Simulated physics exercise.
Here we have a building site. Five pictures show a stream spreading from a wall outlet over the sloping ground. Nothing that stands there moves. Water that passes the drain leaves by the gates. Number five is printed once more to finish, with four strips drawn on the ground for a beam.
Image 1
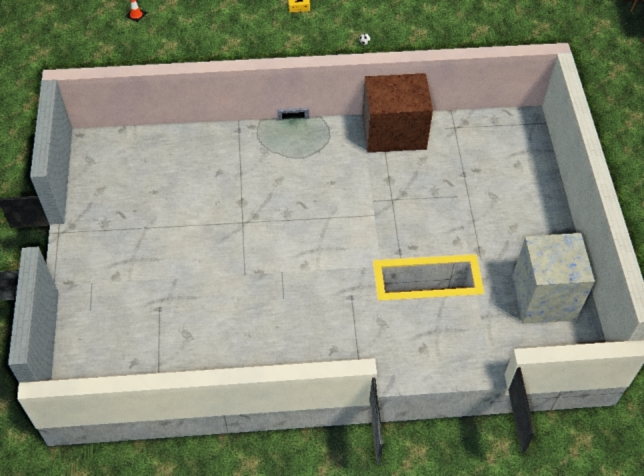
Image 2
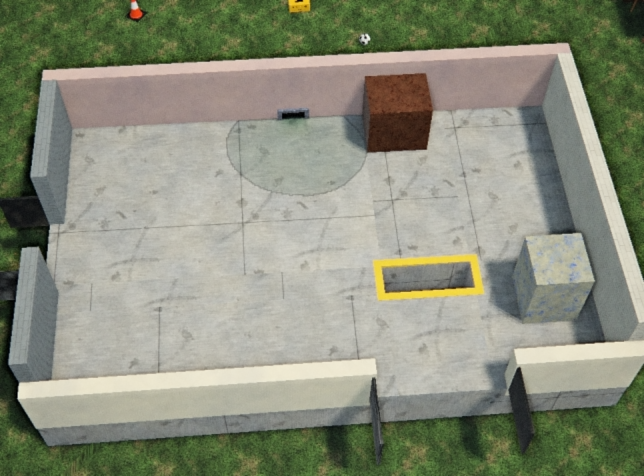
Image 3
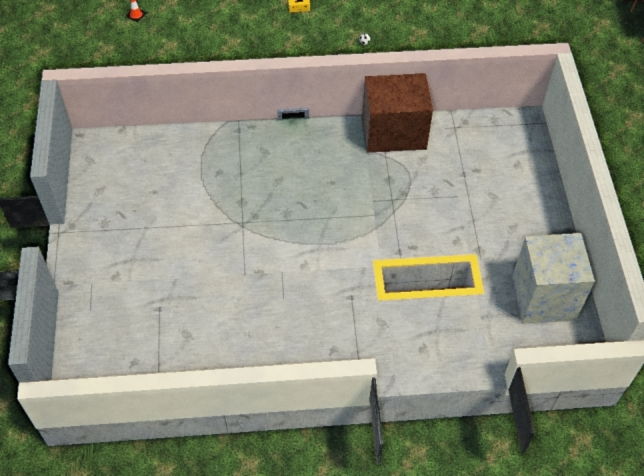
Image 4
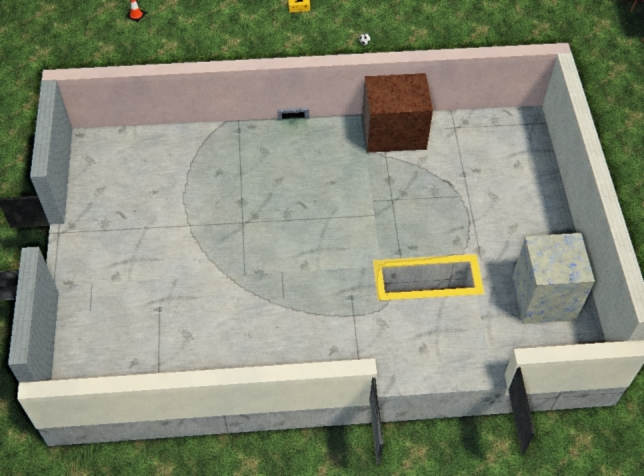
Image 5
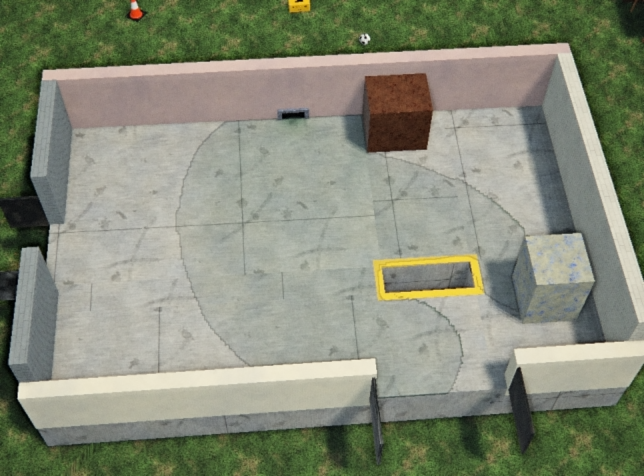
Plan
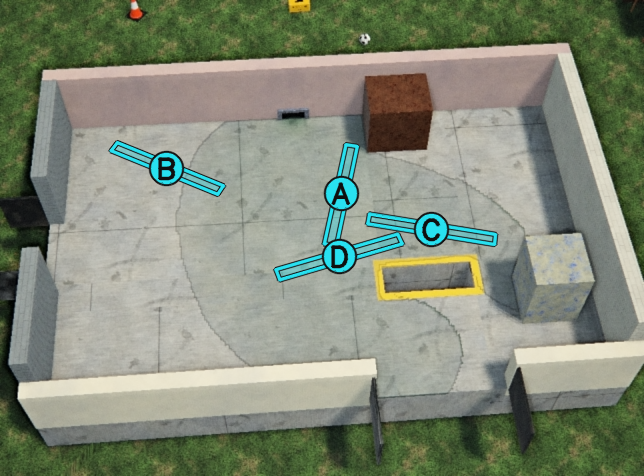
A walled building site with a pale concrete floor sits on green grass, seen from high above by a camera that stays still. A reddish-brown block stands by the pink back wall, right of a small dark outlet, with a yellow-edged drain and a mottled grey block farther right and open gates at left and front. Water spreads from the outlet across the floor, reaching the drain, then passing around it towards the front wall.
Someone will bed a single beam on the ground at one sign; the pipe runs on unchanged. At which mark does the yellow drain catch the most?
Choose B.
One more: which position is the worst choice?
Position A.
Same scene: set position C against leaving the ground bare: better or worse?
Worse.
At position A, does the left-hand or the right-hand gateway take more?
The right one.
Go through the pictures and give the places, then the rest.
Outfall at (293, 114); yellow drain at (428, 277); open gate at (439, 379); open gate at (62, 257); water covers 2 % of the ground and shows as far out as (311, 149); yellow drain still dry.
Water covers 8 % of the ground and shows as far out as (276, 191); yellow drain still dry.
Water covers 17 % of the ground and shows as far out as (373, 224); yellow drain still dry.
Water covers 29 % of the ground and shows as far out as (353, 308); yellow drain taking water.
Water covers 42 % of the ground and shows as far out as (511, 295); yellow drain taking water.
On the marked copy, A from (330, 244) to (351, 145); B from (114, 146) to (220, 190); C from (368, 218) to (495, 239); D from (277, 274) to (399, 239).
For position A, about 11 % of the stream runs into the yellow drain, about 84 % out by the gates.
For position B, about 39 % of the stream runs into the yellow drain, about 58 % out by the gates.
For position C, about 20 % of the stream runs into the yellow drain, about 79 % out by the gates.
For position D, about 19 % of the stream runs into the yellow drain, about 80 % out by the gates.
